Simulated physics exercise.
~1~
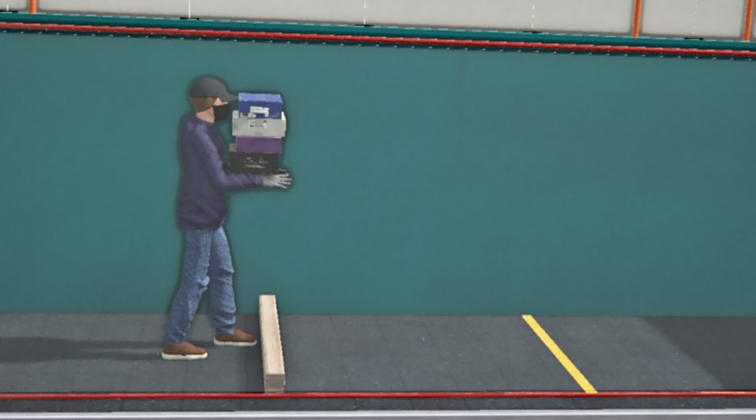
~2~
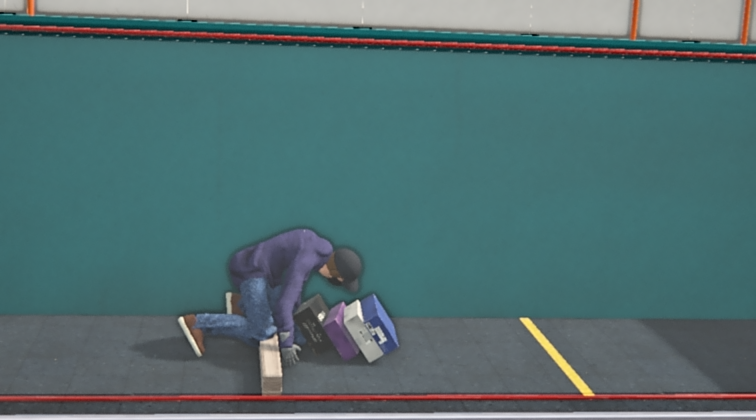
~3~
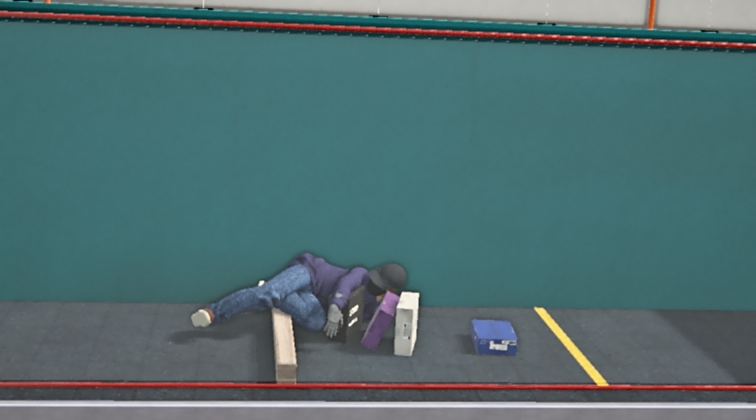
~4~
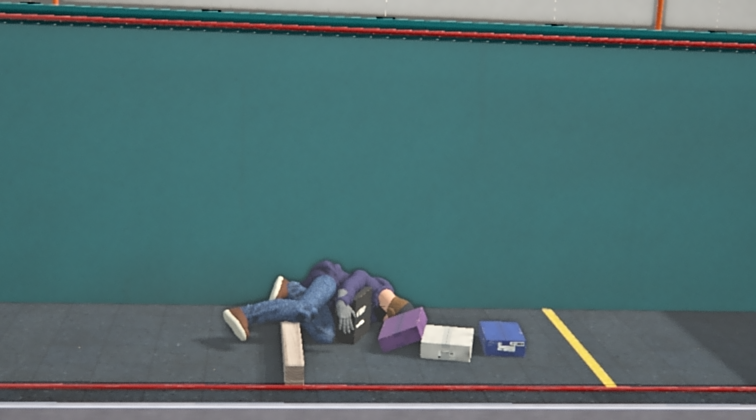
The footage shows a person in a cap carrying four stacked boxes, who pitches forward over a low rail and collapses as the boxes spill to the right, with the blue, white, purple and black boxes all resting short of the yellow line beside the crumpled figure.
